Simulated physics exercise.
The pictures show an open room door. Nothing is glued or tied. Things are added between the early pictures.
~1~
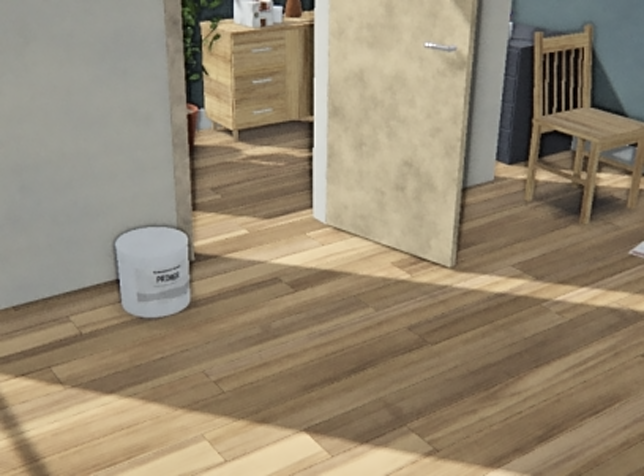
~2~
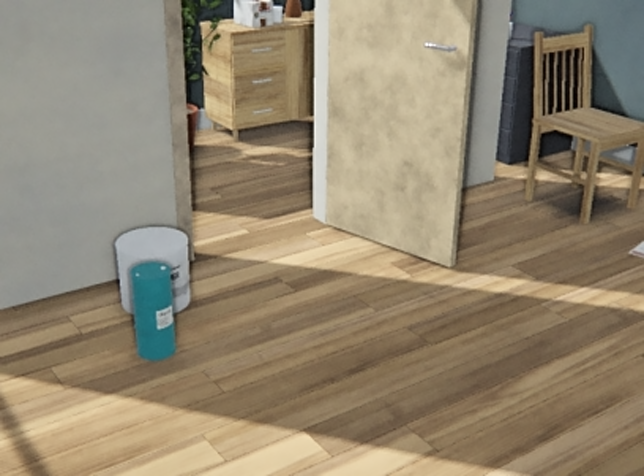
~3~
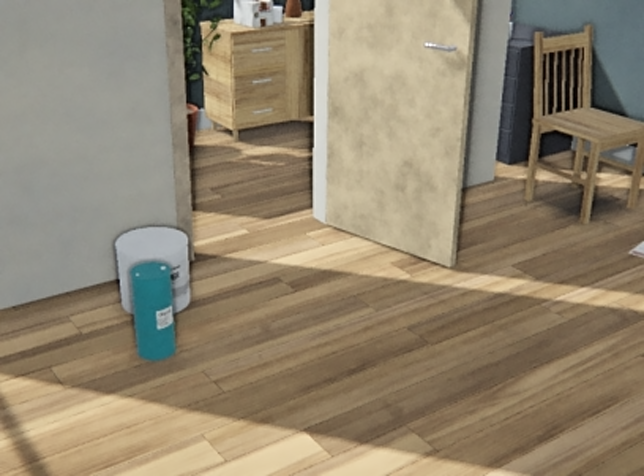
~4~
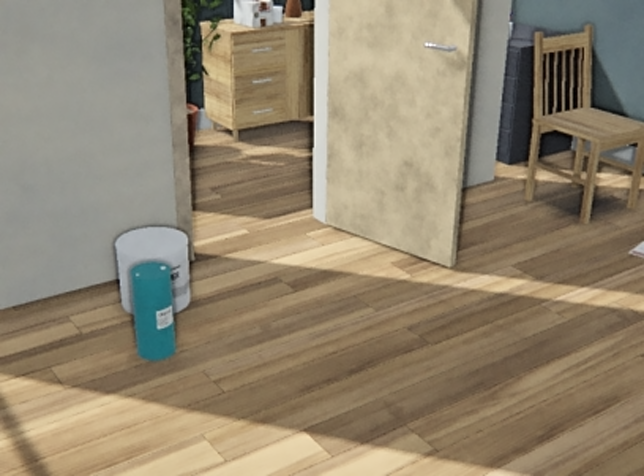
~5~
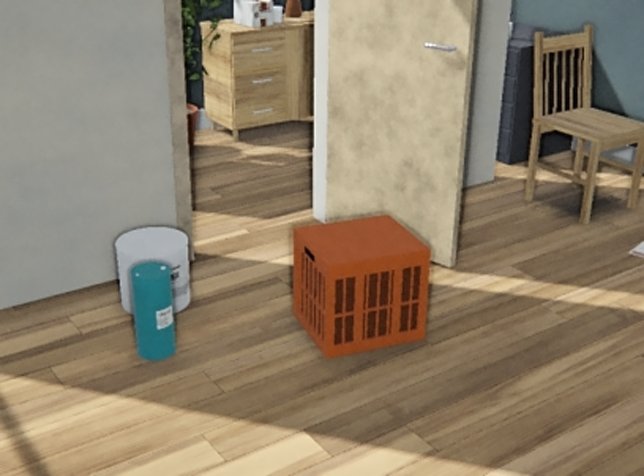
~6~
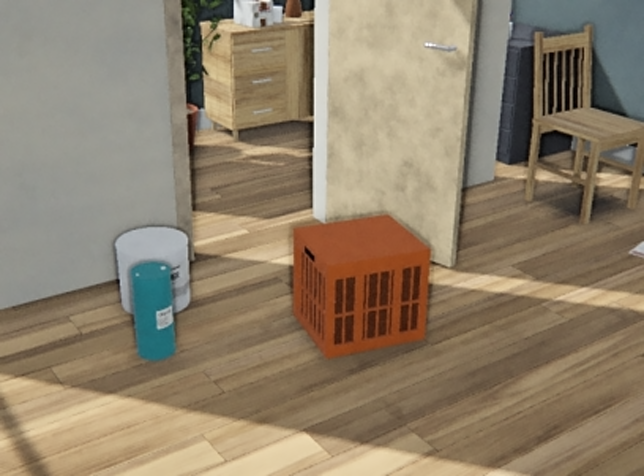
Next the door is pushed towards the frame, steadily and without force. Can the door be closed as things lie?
The door closes.
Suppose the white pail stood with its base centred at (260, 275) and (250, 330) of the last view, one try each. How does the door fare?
In the first case it stops short; in the second case it reaches the frame.
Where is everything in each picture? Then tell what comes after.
Door wide open and still; white pail (154, 272), in the first frame.
Door wide open and still; white pail (154, 272); turquoise canister (154, 312), in the second frame.
Door wide open and still; white pail (154, 272); turquoise canister (154, 312), in the third frame.
Door wide open and still; white pail (154, 272); turquoise canister (154, 312), in the fourth frame.
Door wide open and still; white pail (154, 272); turquoise canister (154, 312), in the fifth frame.
Door wide open and still; orange chest (359, 284); white pail (154, 272), in the sixth frame.
Then, 0.60 s later than the last frame, open by 78°.
Then, 1.00 s later than the last frame, open by 45°.
Then, 1.40 s later than the last frame, open by 11°.
When it is over, open by 0°; all 3 as before. End places, in pixels of the last picture, orange chest near (359, 284).
